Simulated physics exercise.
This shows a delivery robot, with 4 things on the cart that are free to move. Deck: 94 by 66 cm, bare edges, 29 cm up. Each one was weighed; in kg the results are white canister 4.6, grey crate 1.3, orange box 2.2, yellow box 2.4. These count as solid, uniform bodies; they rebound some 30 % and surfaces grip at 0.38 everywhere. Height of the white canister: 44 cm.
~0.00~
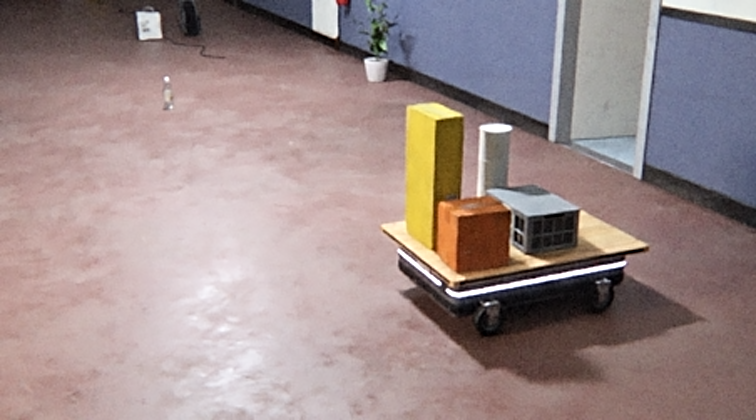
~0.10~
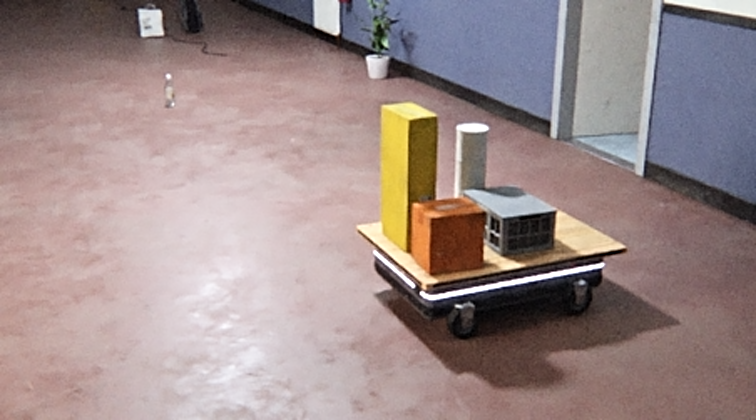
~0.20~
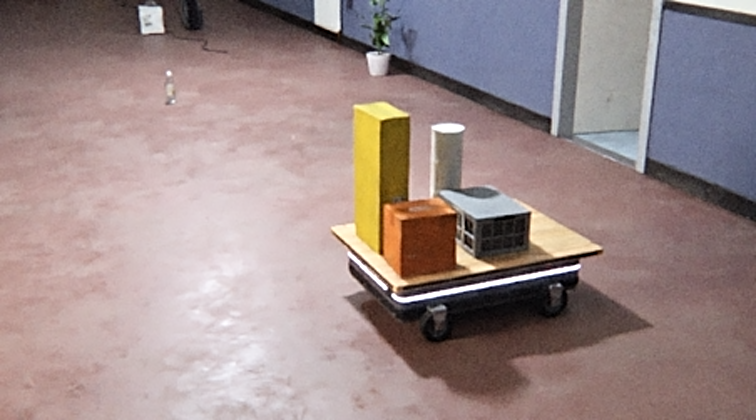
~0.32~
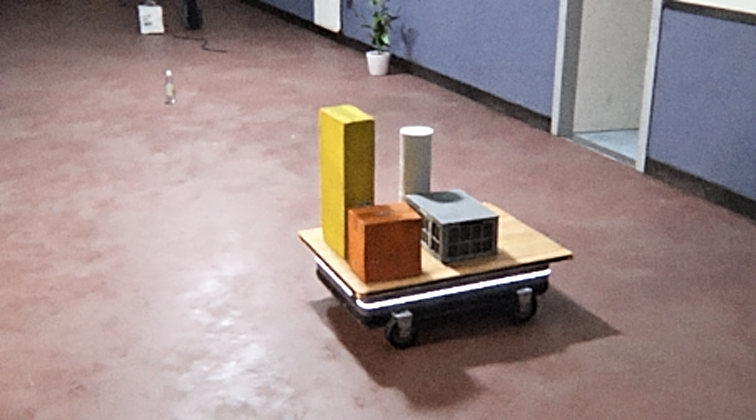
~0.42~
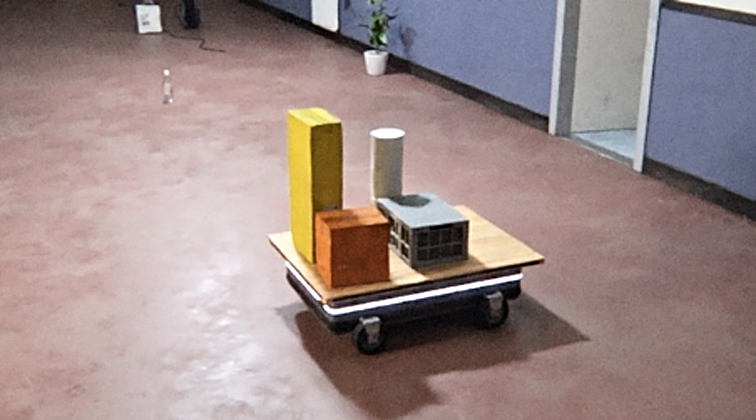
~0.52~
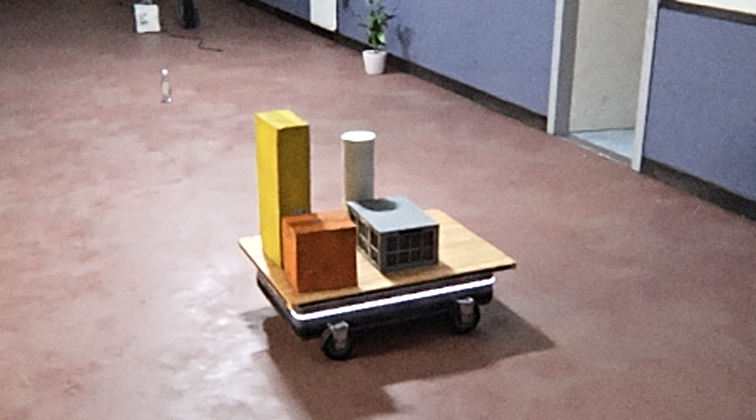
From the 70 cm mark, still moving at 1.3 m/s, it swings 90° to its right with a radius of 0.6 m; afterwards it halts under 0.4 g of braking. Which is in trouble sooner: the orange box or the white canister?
The former of the two.
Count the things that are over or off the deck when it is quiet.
The number here is 3.
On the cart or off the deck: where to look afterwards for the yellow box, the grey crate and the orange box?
Afterwards, the yellow box leaves its support, the grey crate stays on its support, and the orange box leaves its support.
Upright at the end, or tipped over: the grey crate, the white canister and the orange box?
Well, the grey crate holds steady, the white canister tumbles down, and the orange box tumbles down.
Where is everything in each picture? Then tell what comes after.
In the first frame, cart 0 cm along; orange box (474, 233); white canister (493, 174).
In the second frame, cart 13 cm along; grey crate (508, 219); yellow box (408, 177).
In the third frame, cart 26 cm along; grey crate (482, 220); yellow box (381, 178).
In the fourth frame, cart 42 cm along; grey crate (451, 225); yellow box (347, 182).
In the fifth frame, cart 55 cm along; grey crate (422, 229); yellow box (316, 185).
In the sixth frame, cart 68 cm along; orange box (320, 251); white canister (358, 184).
After 0.92 s, cart 120 cm along, turned 33°; orange box now off the deck; white canister leaning 12° near (260, 181); yellow box slid 22 cm.
After 1.22 s, cart 159 cm along, turned 70°; yellow box now off the deck; white canister leaning 44° near (209, 170); grey crate slid 14 cm.
After 1.52 s, cart 197 cm along, turned 90°; white canister leaning 57° near (194, 155); grey crate slid 25 cm.
After 2.12 s, cart 216 cm along, turned 90°, stopped; white canister on its side near (162, 156); grey crate slid 25 cm.
By the end (4.4 s), off the deck, white canister, orange box and yellow box; not toppled but over 10 cm from the start, grey crate. Seen from the same camera at the end, orange box near (16, 326). Orange box went at 0.88 s; white canister went at 1.16 s.
